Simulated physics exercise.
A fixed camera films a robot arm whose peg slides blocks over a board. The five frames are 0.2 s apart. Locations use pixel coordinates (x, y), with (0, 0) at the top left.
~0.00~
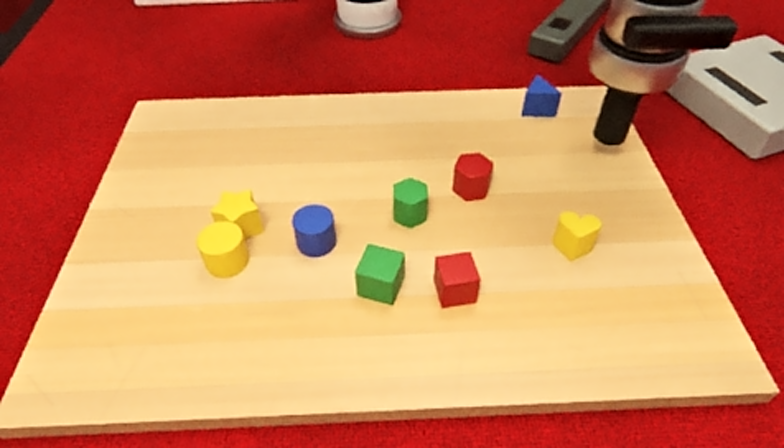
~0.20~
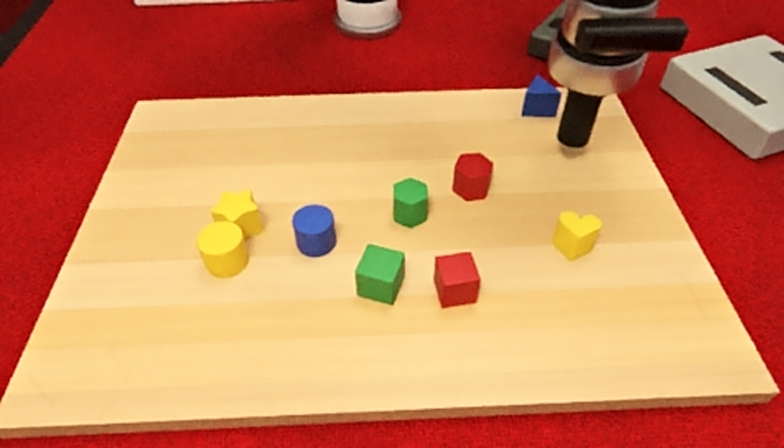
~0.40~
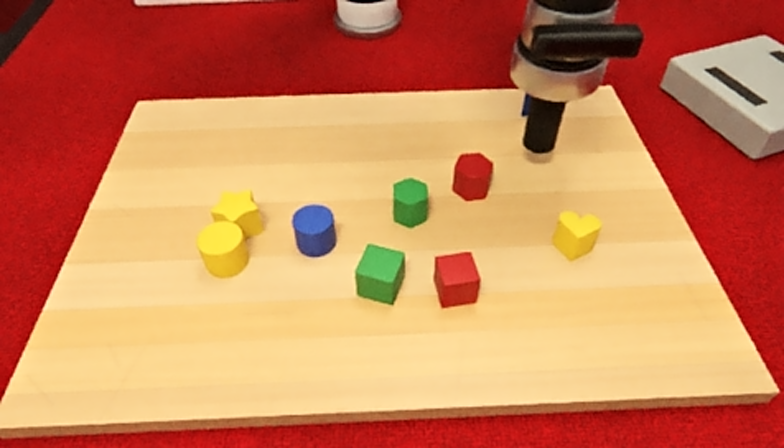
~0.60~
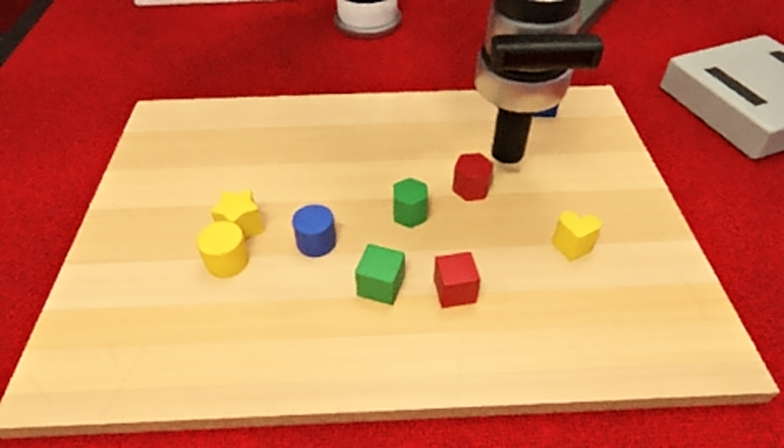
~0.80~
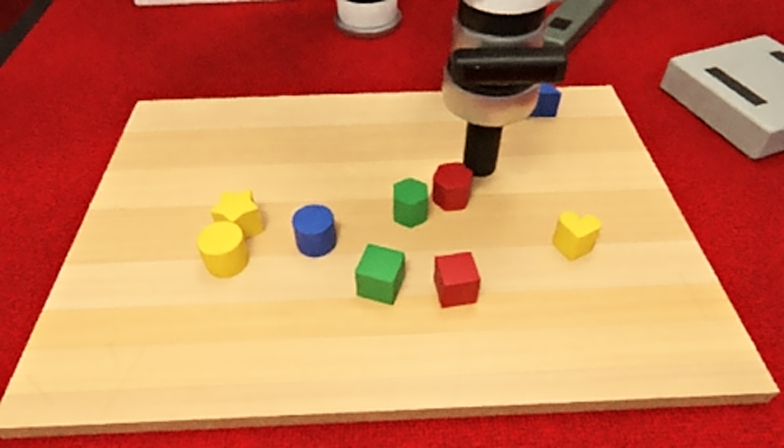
A robotic arm's dark peg hangs over the upper right of a pale wooden board on a red surface, seen from above at an angle by a still camera. Yellow star and round blocks and a blue cylinder sit left, green and red blocks near the middle, a yellow heart right, and a blue triangle behind. The peg glides left and slightly nearer, then nudges the red hexagonal block a little toward the green one.
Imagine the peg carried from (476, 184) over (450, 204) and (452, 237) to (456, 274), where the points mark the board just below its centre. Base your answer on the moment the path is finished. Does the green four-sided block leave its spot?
No, I don't think so.
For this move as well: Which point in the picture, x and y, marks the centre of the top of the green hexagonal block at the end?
In the picture, it is at (378, 201).
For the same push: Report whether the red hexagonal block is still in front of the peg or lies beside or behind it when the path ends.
No longer ahead of the peg.
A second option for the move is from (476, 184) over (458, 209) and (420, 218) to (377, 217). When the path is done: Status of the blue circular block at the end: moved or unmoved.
Put simply, it goes somewhere else.
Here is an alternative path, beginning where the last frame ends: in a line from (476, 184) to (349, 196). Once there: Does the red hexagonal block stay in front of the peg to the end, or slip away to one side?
Shed along the way.
What follows on the original path. One third of the way, peg at (451, 187); green hexagonal block at (384, 200), turned 15° anticlockwise; red hexagonal block at (418, 190), turned 20° clockwise.
Two thirds of the way, peg at (454, 220); green hexagonal block at (378, 201); red hexagonal block at (415, 195), turned 35° clockwise.
At the end, peg at (459, 257); green four-sided block unmoved; green hexagonal block at (378, 201); red hexagonal block at (415, 195), turned 35° clockwise; red four-sided block at (459, 281), turned 10° clockwise.
